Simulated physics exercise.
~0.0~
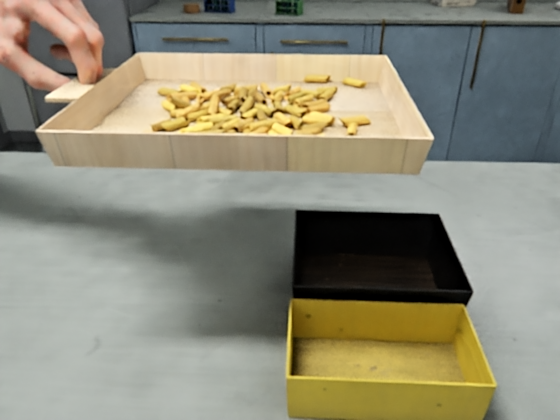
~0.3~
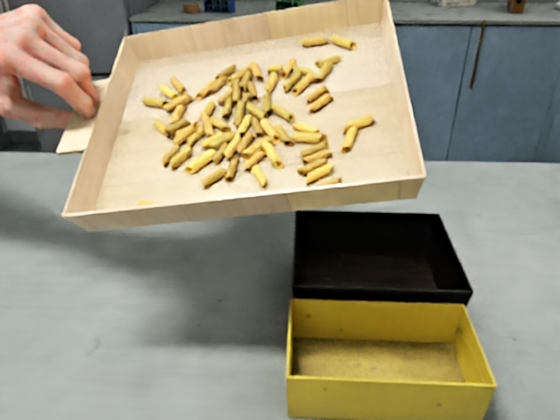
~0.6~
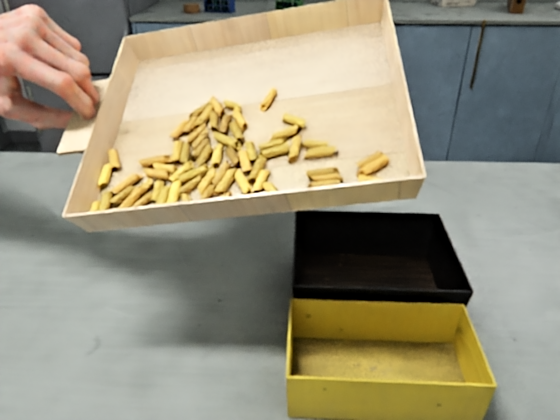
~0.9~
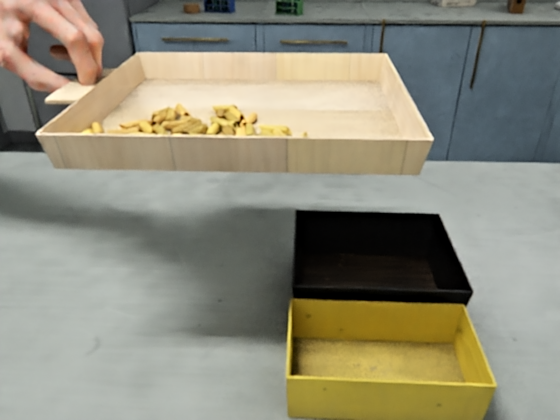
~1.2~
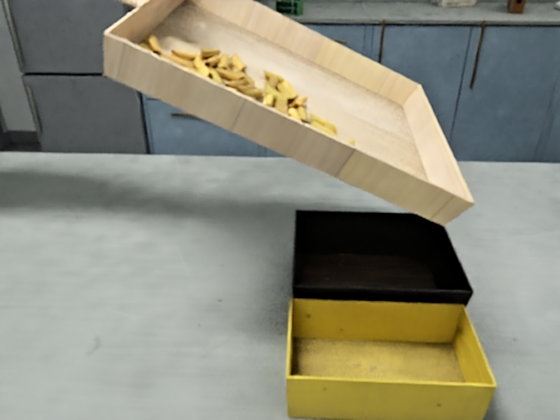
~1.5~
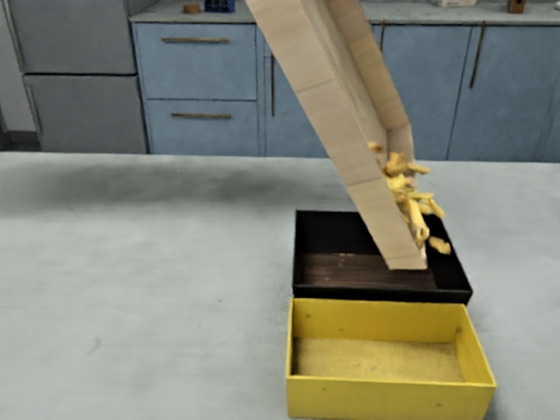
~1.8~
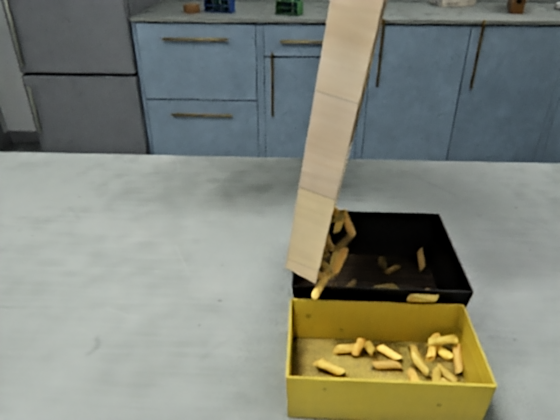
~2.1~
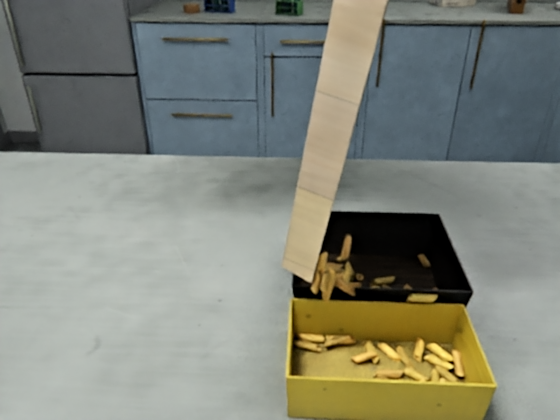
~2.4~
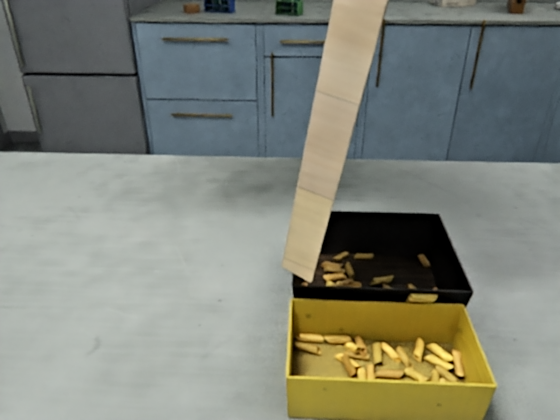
On a grey tabletop in a kitchen-like room, a hand tilts a wooden tray of dry pasta and levels it again, then the tray moves right and tips steeply, spilling the pieces into a black tin and a yellow tin, where they lie scattered beneath the upended tray.
